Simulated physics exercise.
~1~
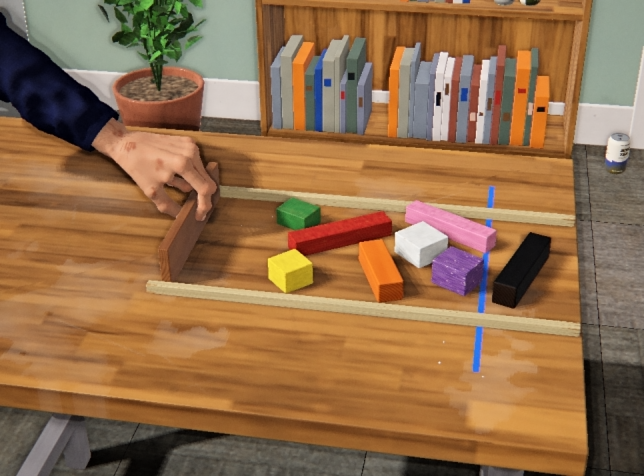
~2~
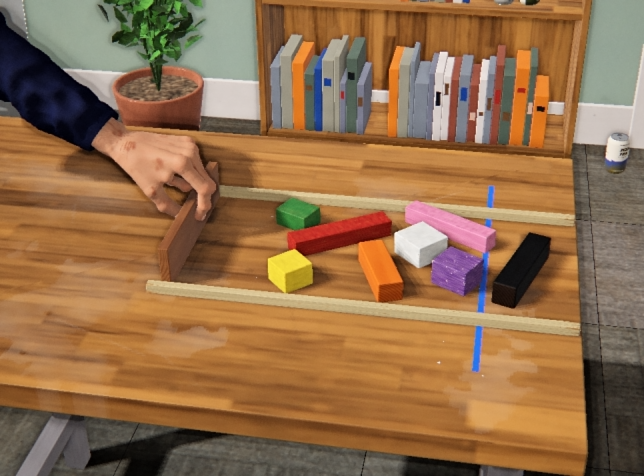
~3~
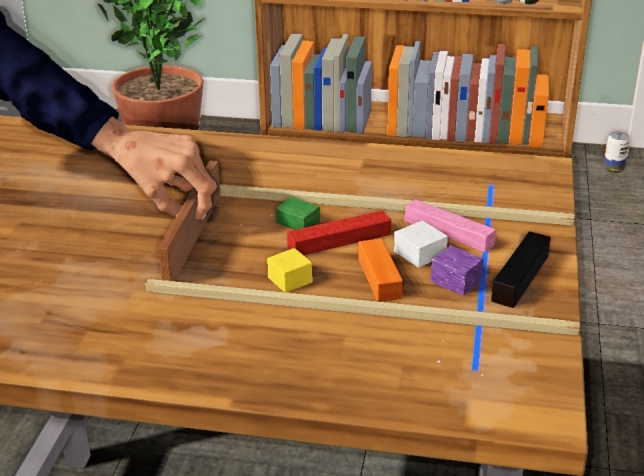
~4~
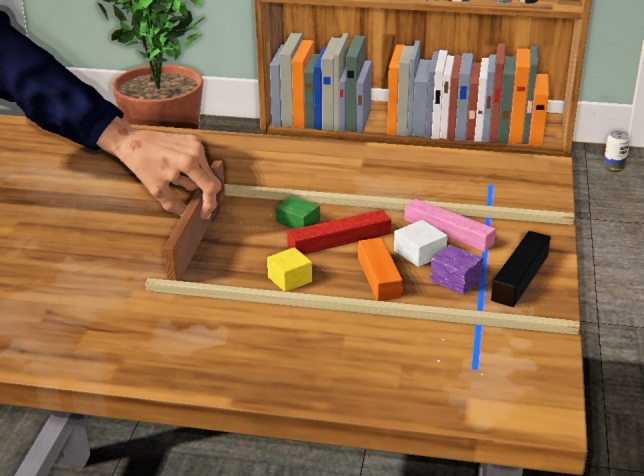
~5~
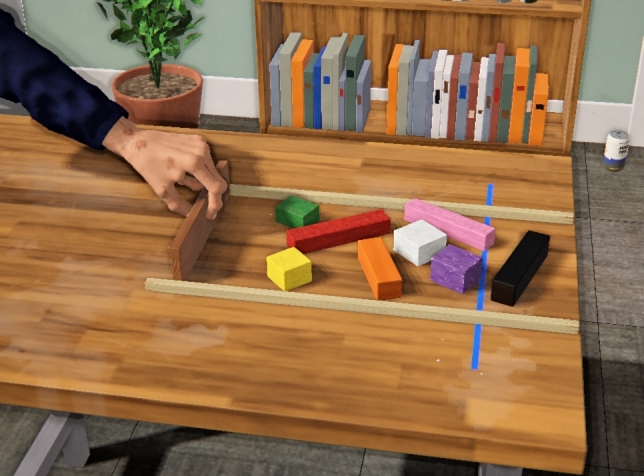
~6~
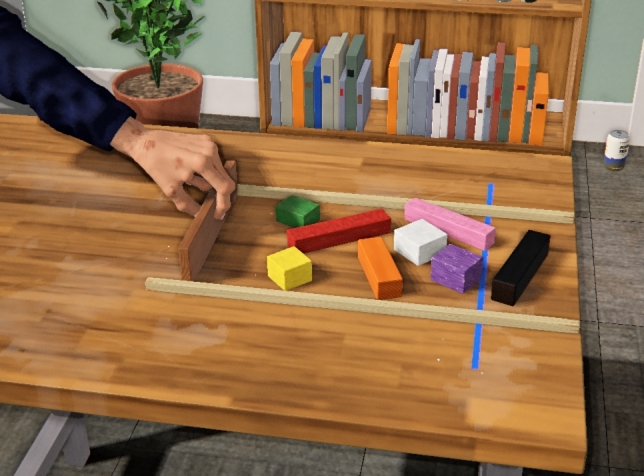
On a wooden tabletop between two pale rails, eight coloured blocks lie scattered near a blue tape line, the black one beyond it, while a hand grips an upright wooden board at left. The hand holds nearly still, then slides the board slightly rightward; the blocks stay put, untouched.
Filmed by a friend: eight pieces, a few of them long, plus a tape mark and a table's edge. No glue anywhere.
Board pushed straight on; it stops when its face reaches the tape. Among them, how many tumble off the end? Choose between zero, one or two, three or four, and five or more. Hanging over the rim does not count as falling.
The count is one or two.
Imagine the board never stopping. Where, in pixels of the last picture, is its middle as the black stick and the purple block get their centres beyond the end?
The middle is at (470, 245) when it's the black stick, and at (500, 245) when it's the purple block.
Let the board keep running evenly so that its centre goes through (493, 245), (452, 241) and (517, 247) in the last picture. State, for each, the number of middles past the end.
Taking the three positions in turn, the counts come to 2, 0 and 4.
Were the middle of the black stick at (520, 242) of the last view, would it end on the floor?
I reckon from there it drops down.
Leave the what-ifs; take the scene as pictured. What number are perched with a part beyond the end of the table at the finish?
You'd get 1.
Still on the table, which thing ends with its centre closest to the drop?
The pink bar.
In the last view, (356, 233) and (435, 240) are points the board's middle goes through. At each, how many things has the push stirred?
At first I count 6, and then 8.
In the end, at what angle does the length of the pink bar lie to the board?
The angle is about 60 degrees.
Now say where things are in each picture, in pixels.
In the first frame, black stick (522, 269); purple block (458, 271); pink bar (450, 226); board (192, 221); tape (485, 266).
In the second frame, purple block (457, 271); board (191, 221).
In the third frame, pink bar (449, 225); green block (298, 215).
In the fourth frame, black stick (522, 267); orange stick (380, 269).
In the fifth frame, purple block (456, 269); white block (420, 243).
In the sixth frame, black stick (521, 266); purple block (457, 269); pink bar (449, 224); board (211, 220); tape (484, 263).
Soon after, none off yet; black stick at rest near (521, 266); purple block at rest near (457, 269); pink bar at rest near (449, 224).
After that, none off yet; black stick at rest near (521, 266); purple block at rest near (457, 269); pink bar displaced a little near (470, 225).
And then, none off yet; black stick displaced a little near (562, 276); purple block displaced about its own width near (513, 280); pink bar displaced about its own width near (530, 229).
In the end, the number that fall off is one or two; gone, black stick.
